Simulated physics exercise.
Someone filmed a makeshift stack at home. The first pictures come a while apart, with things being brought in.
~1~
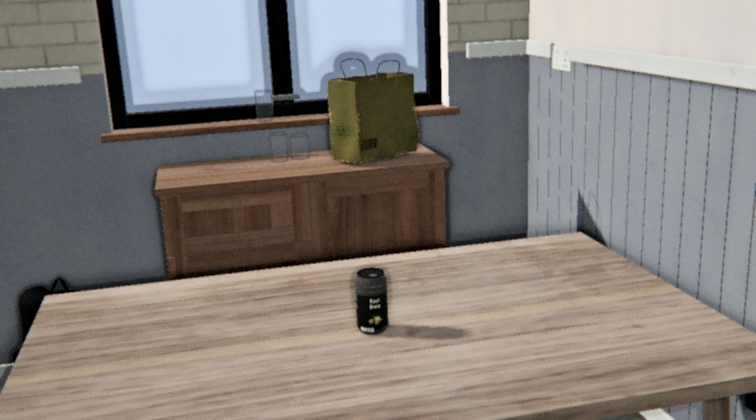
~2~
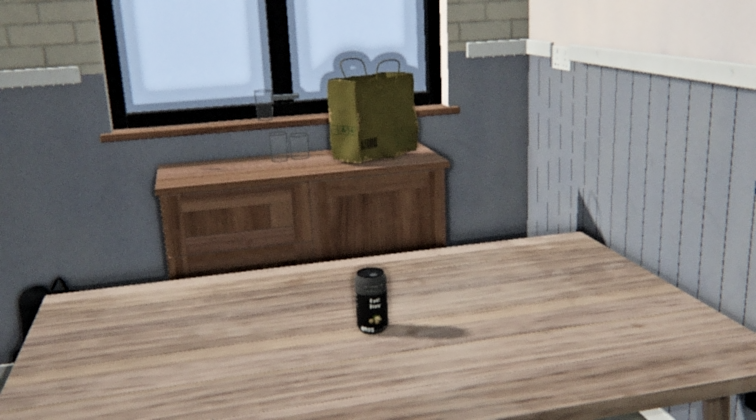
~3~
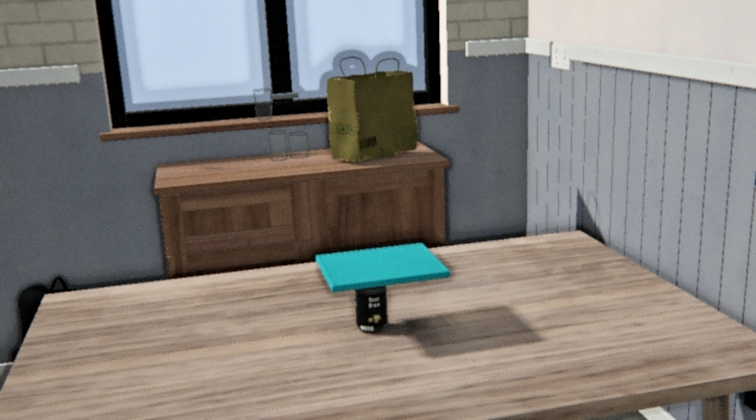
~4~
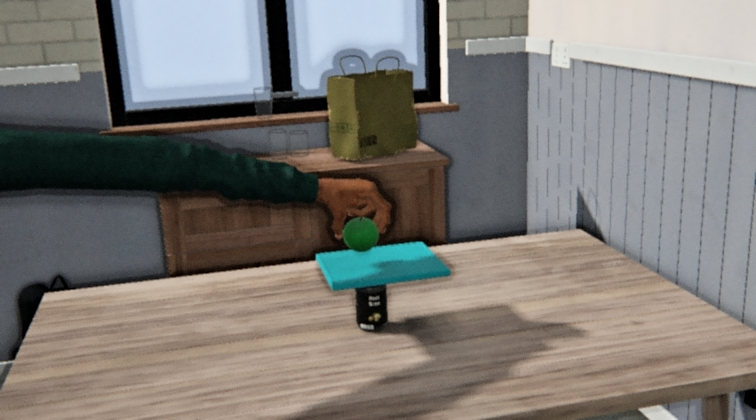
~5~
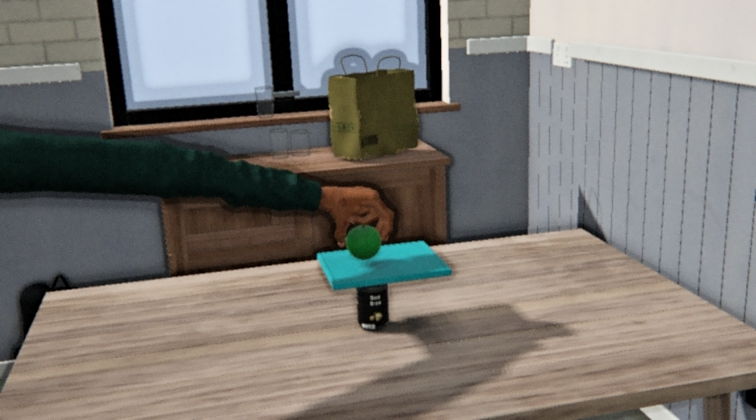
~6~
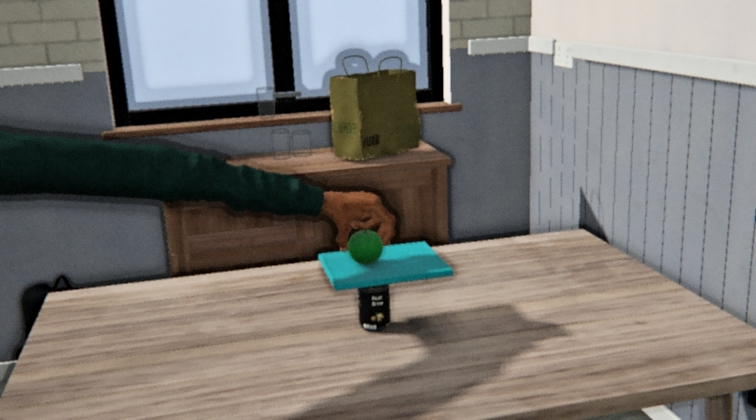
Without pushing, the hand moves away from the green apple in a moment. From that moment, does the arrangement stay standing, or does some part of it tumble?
Sure enough, it lasts just fine.
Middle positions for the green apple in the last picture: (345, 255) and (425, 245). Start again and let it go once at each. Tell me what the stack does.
Result of try one: No collapse; result of try two: Collapse.
Then, 0.20 s on from there, no change.
Then, 0.50 s on from there, green apple resting near (366, 248).
In the end, all 3 unmoved. At the end, from the last picture's camera, green apple near (366, 248). The stack keeps its balance.
